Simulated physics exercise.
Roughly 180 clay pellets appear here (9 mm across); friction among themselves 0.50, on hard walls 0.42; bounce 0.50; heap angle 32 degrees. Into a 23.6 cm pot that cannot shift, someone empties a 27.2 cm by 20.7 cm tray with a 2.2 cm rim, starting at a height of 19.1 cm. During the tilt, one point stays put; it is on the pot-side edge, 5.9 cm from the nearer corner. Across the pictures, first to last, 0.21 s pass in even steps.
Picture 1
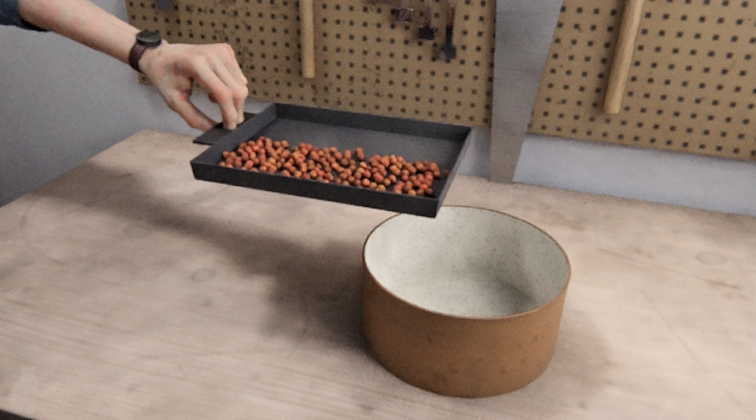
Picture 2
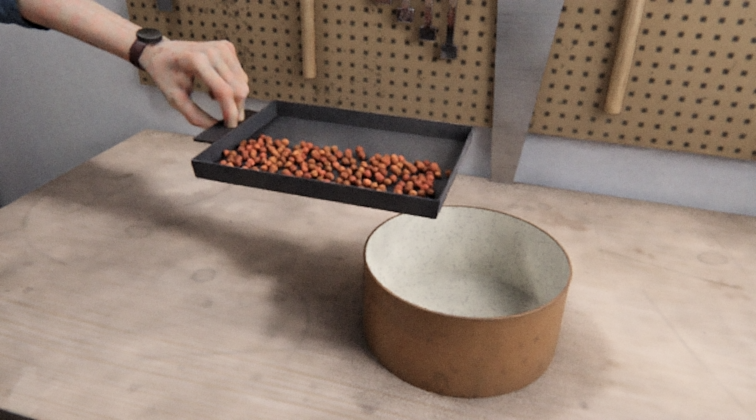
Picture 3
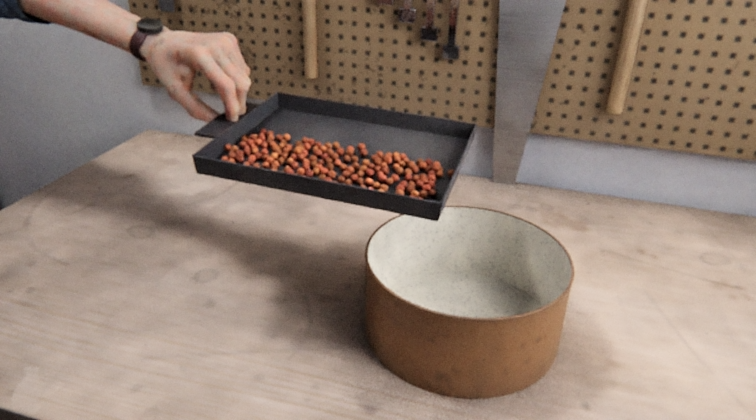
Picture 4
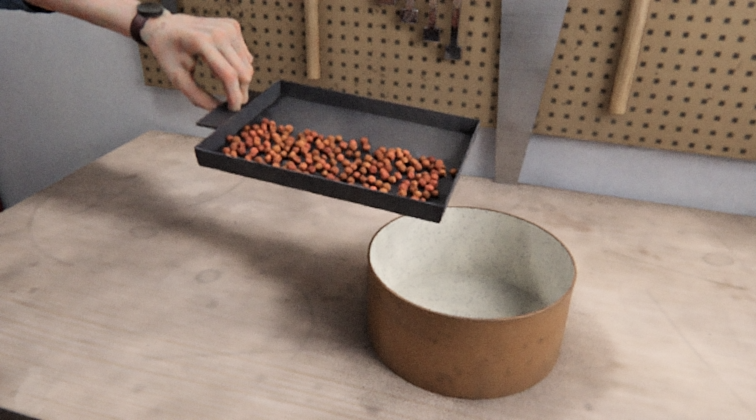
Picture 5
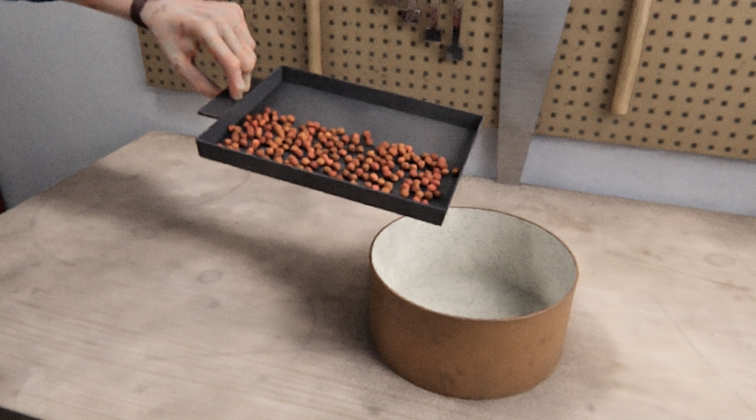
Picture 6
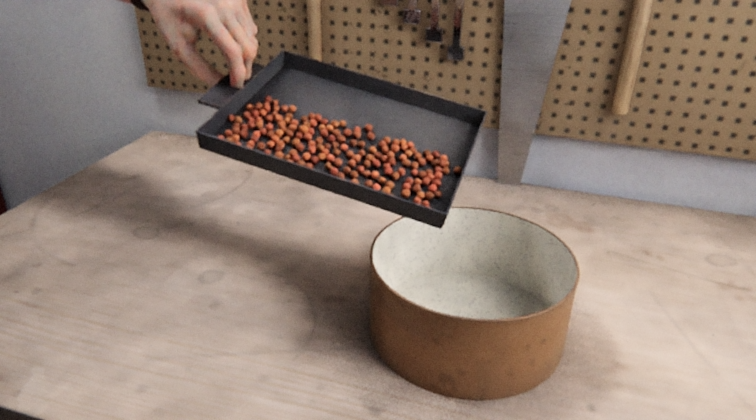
The footage shows a hand holding a black tray of small reddish-brown pellets above a wooden table, beside a round brown pot with a pale interior, and gradually tilting the tray so its right front corner sits lowest.
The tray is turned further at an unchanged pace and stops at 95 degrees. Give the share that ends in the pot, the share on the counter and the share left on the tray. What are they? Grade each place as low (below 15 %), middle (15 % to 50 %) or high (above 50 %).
Pot - high; counter - middle; tray - low.
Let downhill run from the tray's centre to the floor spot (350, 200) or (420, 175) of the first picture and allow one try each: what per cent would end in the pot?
Near 35 and 95 per cent, in that order.
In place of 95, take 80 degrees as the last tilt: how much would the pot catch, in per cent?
5 per cent.
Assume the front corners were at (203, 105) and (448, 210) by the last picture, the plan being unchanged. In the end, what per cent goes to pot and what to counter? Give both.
That works out as pot 90 and counter 5.
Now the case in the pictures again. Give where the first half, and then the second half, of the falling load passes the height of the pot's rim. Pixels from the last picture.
Around (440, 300), then (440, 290).
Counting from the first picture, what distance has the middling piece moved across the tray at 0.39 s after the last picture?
Displacement on the tray: About 5 cm.
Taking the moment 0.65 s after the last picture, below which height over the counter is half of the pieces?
Some 24 cm.
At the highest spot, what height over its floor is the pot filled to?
Around 2.0 cm above the floor.
Then, 0.39 s after the last picture, tilt 54 degrees; the tray holds 100 %, the pot 0 %.
Then, 0.65 s after the last picture, tilt 79 degrees; the tray holds 100 %, the pot 0 %.
Then, 1.02 s after the last picture, tilt 95 degrees; the tray holds 25 %, the pot 45 %.
In the end, pot 75 %, counter 25 %, tray 5 %.
